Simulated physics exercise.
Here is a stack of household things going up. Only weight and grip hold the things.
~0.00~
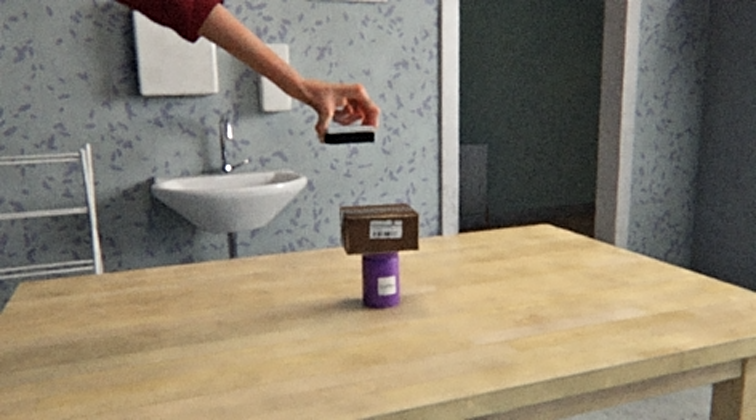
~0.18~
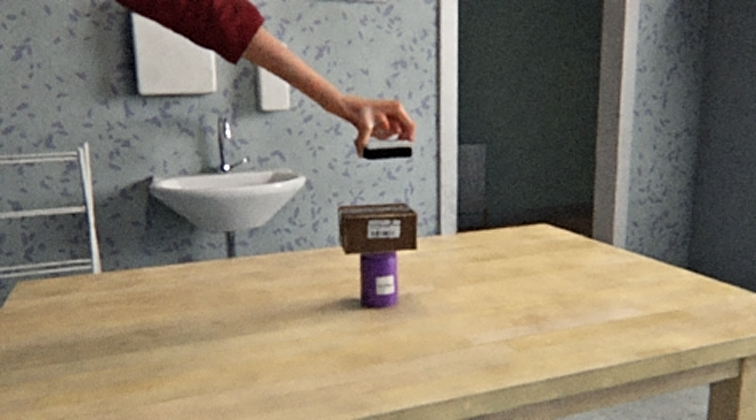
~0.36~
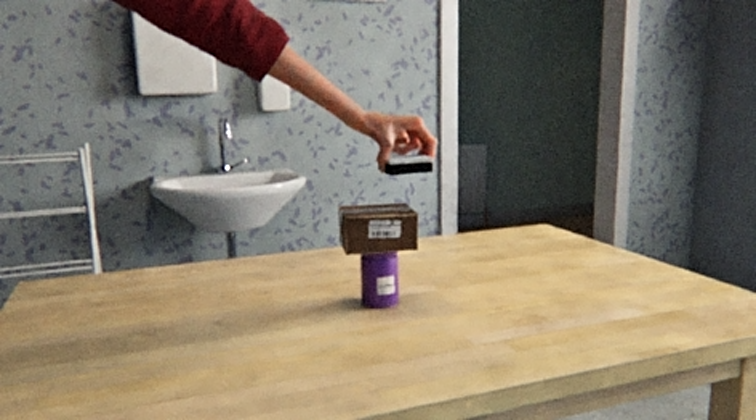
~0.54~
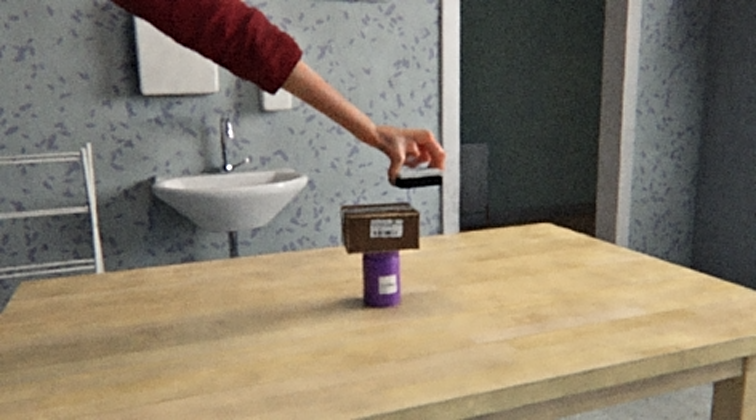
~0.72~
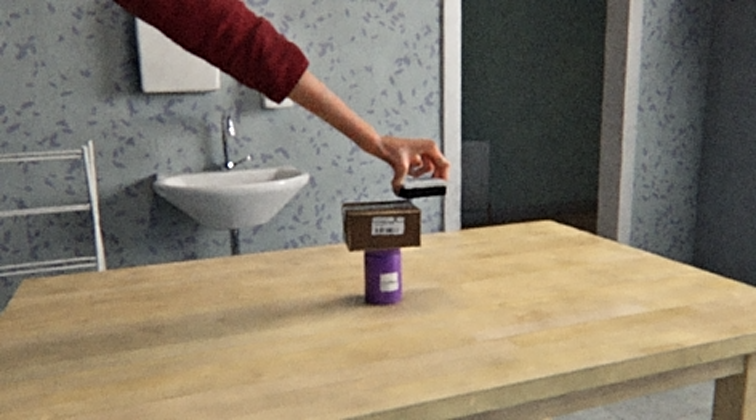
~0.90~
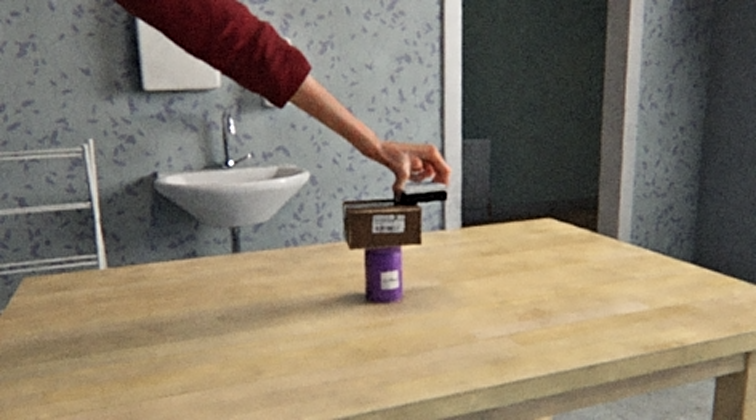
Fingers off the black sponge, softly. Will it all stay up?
It gives way.
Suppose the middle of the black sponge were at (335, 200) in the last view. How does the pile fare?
Then it comes apart.
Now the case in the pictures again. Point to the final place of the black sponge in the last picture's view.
Near (434, 282).
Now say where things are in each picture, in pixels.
The first picture shows coming down; black sponge (347, 135); purple jar (381, 275).
The second picture shows coming down; black sponge (384, 149); purple jar (379, 274).
The third picture shows coming down; black sponge (405, 165); purple jar (380, 274).
The fourth picture shows coming down; black sponge (415, 178); purple jar (381, 274).
The fifth picture shows coming down; black sponge (419, 188); purple jar (383, 271).
The sixth picture shows set down, still held; black sponge (420, 193); purple jar (383, 269).
By 1.20 s, black sponge now fallen.
By 1.30 s, things are still on the move.
By 1.40 s, as before.
When it is over (2.0 s), fallen, black sponge; the other 2 as before. End places, in pixels of the last picture, black sponge near (434, 282). The pile loses its balance.
